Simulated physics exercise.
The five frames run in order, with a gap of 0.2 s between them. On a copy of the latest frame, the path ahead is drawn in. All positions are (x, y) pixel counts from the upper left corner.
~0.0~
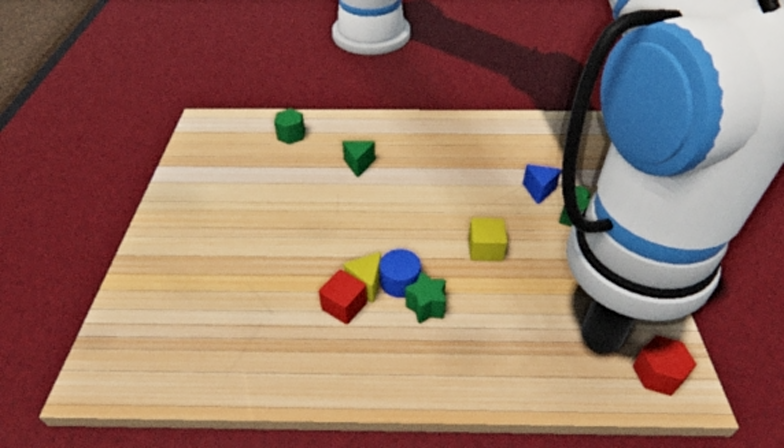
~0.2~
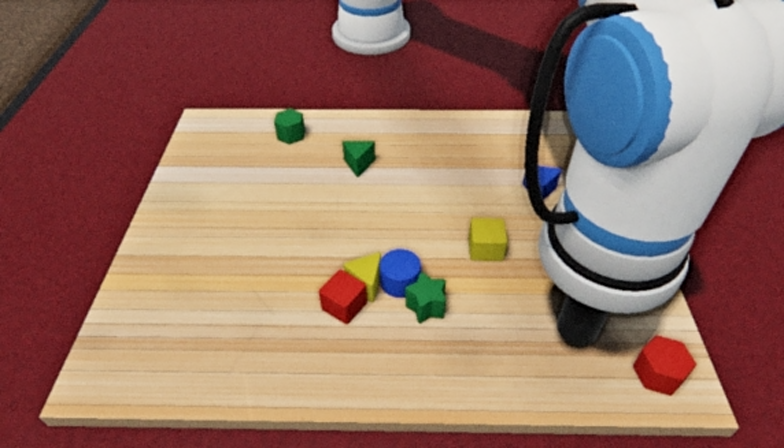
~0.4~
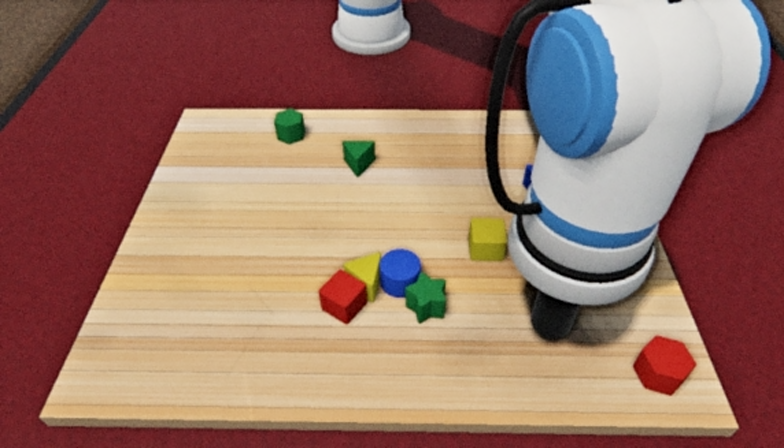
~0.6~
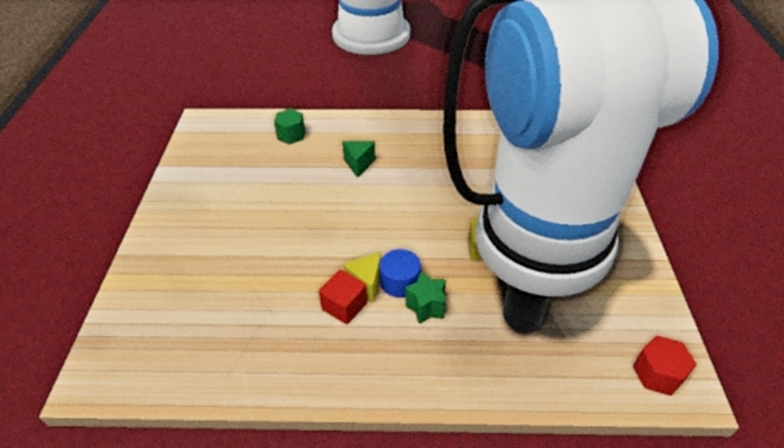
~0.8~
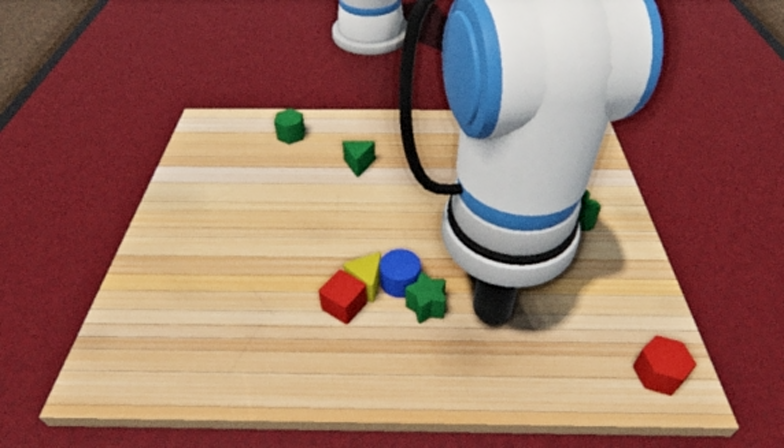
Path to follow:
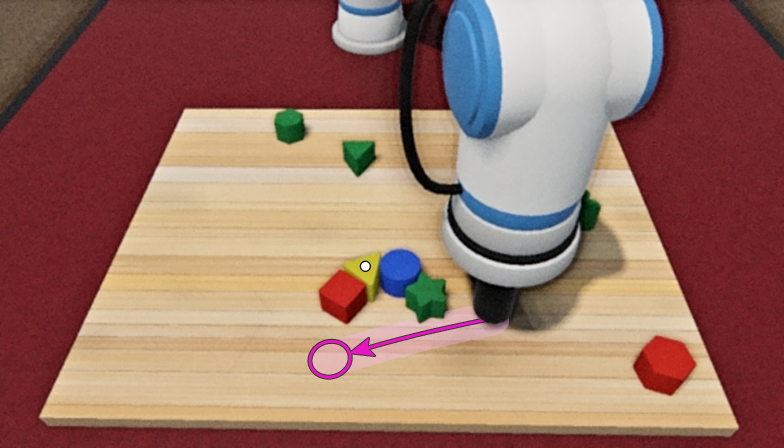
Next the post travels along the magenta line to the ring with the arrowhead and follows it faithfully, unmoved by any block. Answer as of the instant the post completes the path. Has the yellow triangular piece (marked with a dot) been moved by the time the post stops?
No
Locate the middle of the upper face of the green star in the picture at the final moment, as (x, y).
The middle of its upper face will lie at (393, 292).
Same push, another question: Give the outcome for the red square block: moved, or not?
That one stays where it is.
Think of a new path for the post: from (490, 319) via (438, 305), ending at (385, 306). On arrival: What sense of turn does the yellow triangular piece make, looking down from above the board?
From overhead, anticlockwise.
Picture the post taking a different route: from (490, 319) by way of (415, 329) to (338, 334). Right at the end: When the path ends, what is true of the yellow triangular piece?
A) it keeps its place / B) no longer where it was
The correct letter is B.
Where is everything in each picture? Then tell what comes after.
The first frame shows tip of the post (601, 335), middles of tops, red square block (342, 287), yellow triangular piece (365, 266), blue round block (400, 263), green star (428, 289).
The second frame shows post (577, 329), nothing pushed.
The third frame shows post (550, 322), nothing pushed.
The fourth frame shows post (522, 315), nothing pushed.
The fifth frame shows post (492, 308), red square block (342, 287), yellow triangular piece (365, 266), blue round block (400, 263), green star (428, 289).
The line goes from (490, 319) to (330, 359); the dot is on the yellow triangular piece.
The first path, step by step. One third of the way, post (438, 319); blue round block (398, 260); green star (412, 288), turned 30° clockwise.
Two thirds of the way, post (384, 333); blue round block (398, 259); green star (393, 292), turned 85° clockwise.
At the end, post (328, 348); red square block unmoved; yellow triangular piece unmoved; blue round block (398, 259); green star (393, 292), turned 85° clockwise.
